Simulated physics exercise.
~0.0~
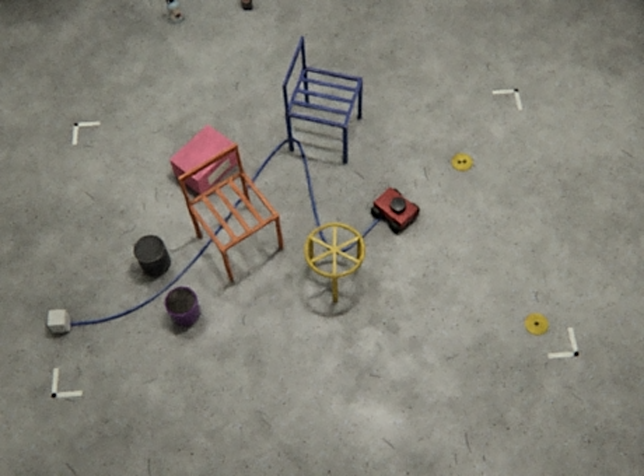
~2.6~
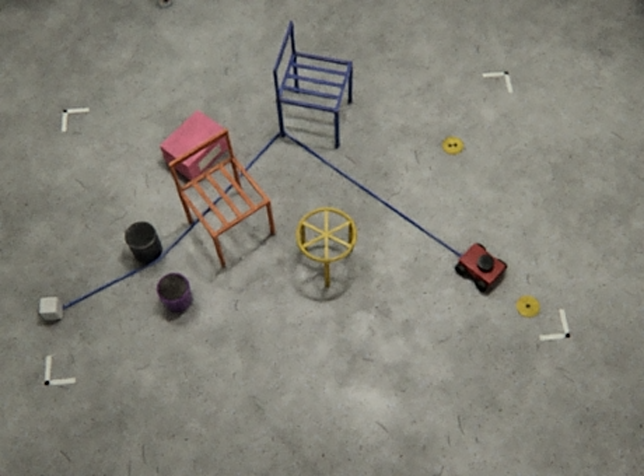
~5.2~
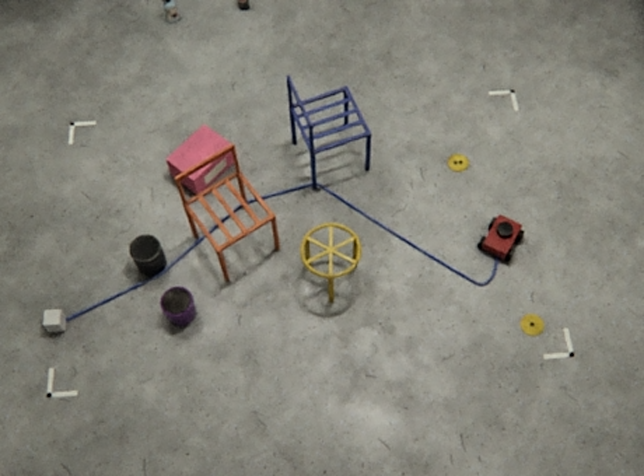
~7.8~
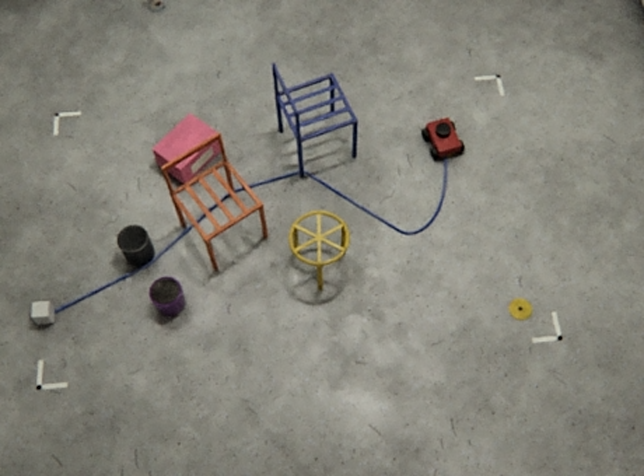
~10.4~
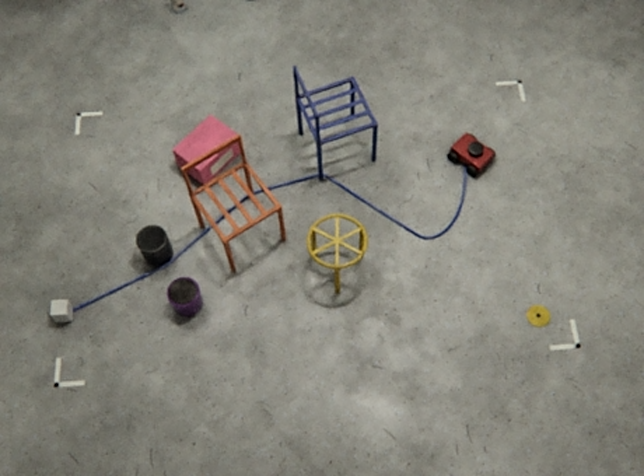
Red cart trailing a blue lead across a grey floor, shifting the blue chair slightly before stopping near a now-covered yellow mark.
